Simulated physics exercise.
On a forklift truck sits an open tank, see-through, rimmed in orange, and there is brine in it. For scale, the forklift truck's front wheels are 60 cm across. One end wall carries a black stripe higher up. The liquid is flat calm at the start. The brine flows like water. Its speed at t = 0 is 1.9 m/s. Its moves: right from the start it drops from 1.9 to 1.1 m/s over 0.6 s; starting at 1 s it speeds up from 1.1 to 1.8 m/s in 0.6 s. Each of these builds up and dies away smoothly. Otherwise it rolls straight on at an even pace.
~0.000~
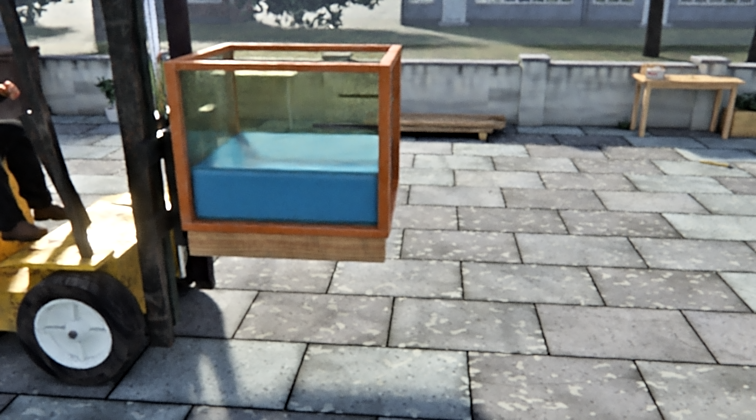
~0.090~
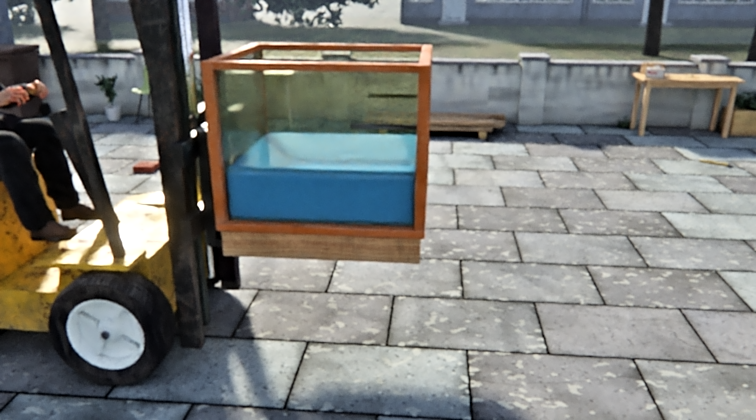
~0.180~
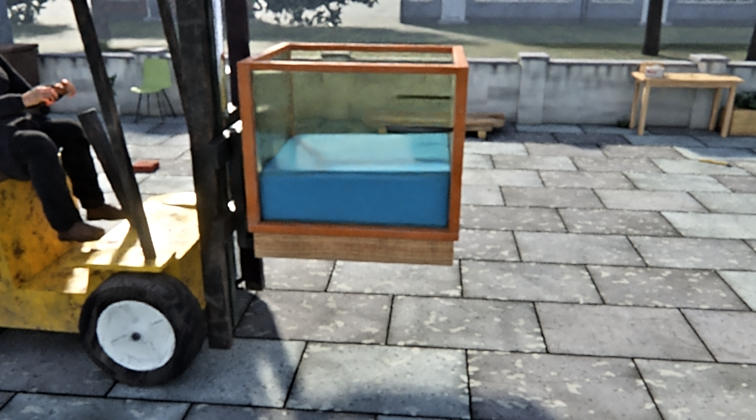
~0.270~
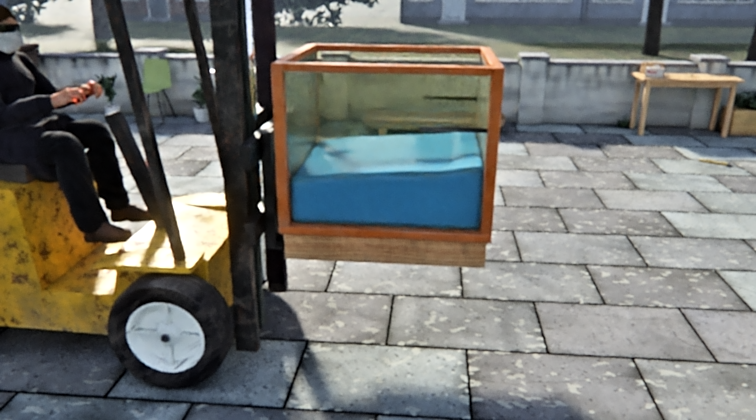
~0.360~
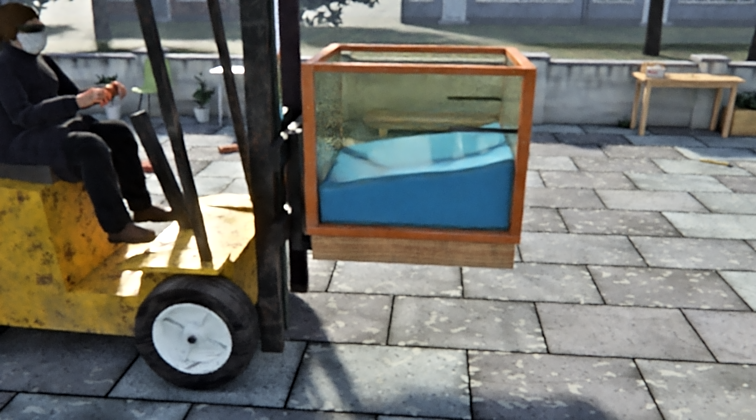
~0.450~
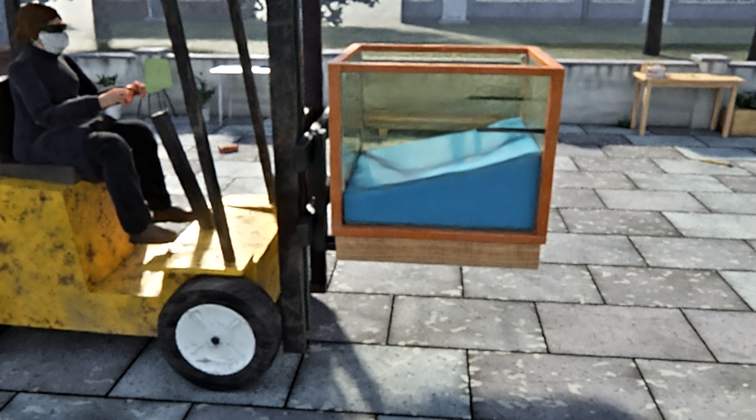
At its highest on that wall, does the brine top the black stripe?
The wave reaches the line.
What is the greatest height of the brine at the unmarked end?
It peaks near 54 cm.
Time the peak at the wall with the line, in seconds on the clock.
Near 2.0 s.
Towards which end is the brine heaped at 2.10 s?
At the front.
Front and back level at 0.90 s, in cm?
Front 26 cm, back 26 cm.
Then, 0.90 s in, front 27 cm, middle 28 cm, back 26 cm above the floor; no loss so far.
Then, 1.45 s in, front 12 cm, middle 30 cm, back 39 cm above the floor; no loss so far.
Then, 2.10 s in, front 45 cm, middle 22 cm, back 20 cm above the floor; no loss so far.
Then, 4.59 s in, the waves are smaller; the highest at the front wall was 60 cm, at 2.00 s, against a line at 48 cm.
